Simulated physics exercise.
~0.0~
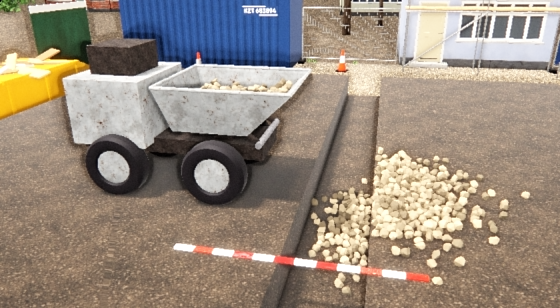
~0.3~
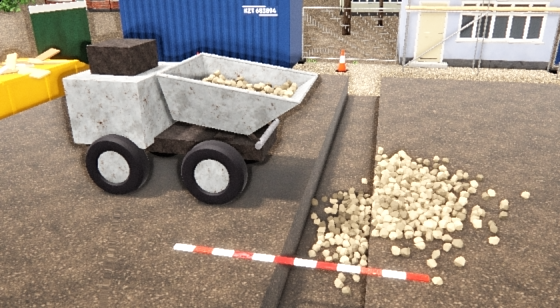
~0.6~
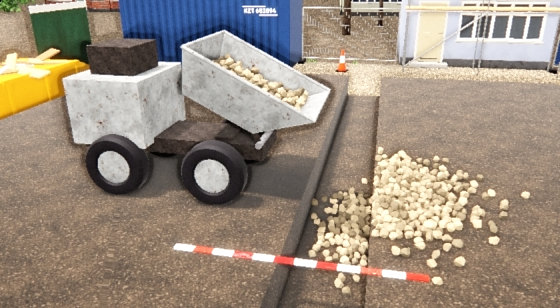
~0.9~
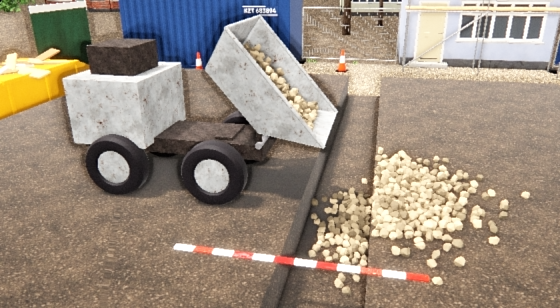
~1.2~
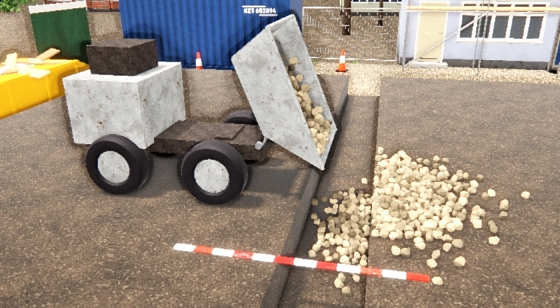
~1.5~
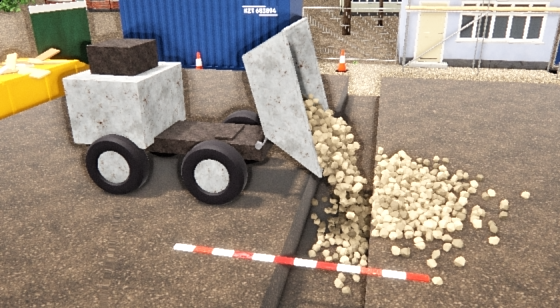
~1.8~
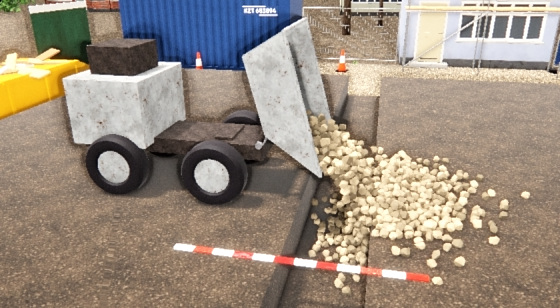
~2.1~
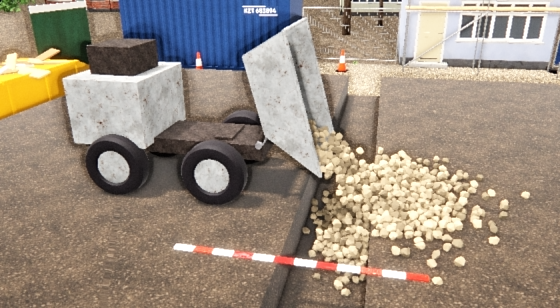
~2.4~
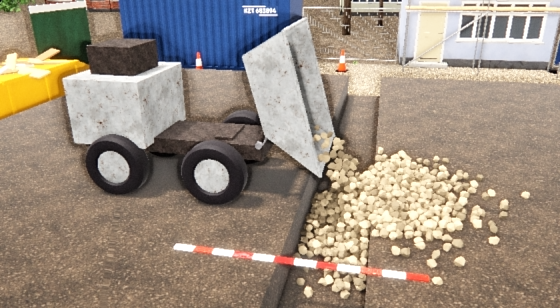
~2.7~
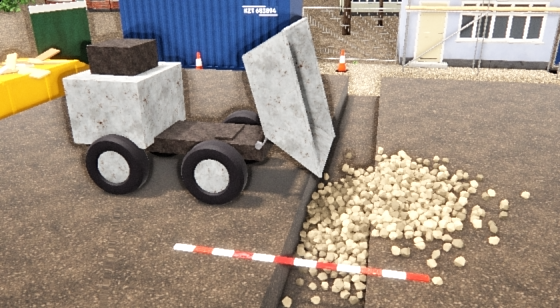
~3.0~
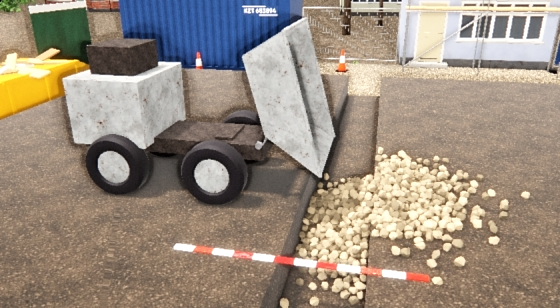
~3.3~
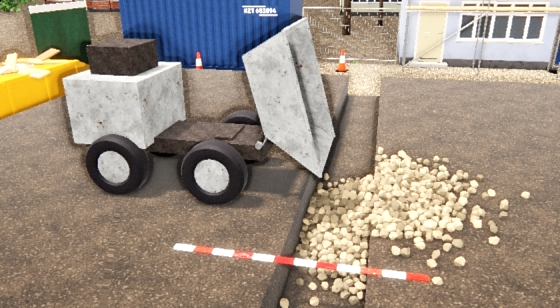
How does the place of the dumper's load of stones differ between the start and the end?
At the start the load sits up in the dumper's skip, to the left of the trench. At the end it lies lower and further right, down in the trench against the earlier heap.
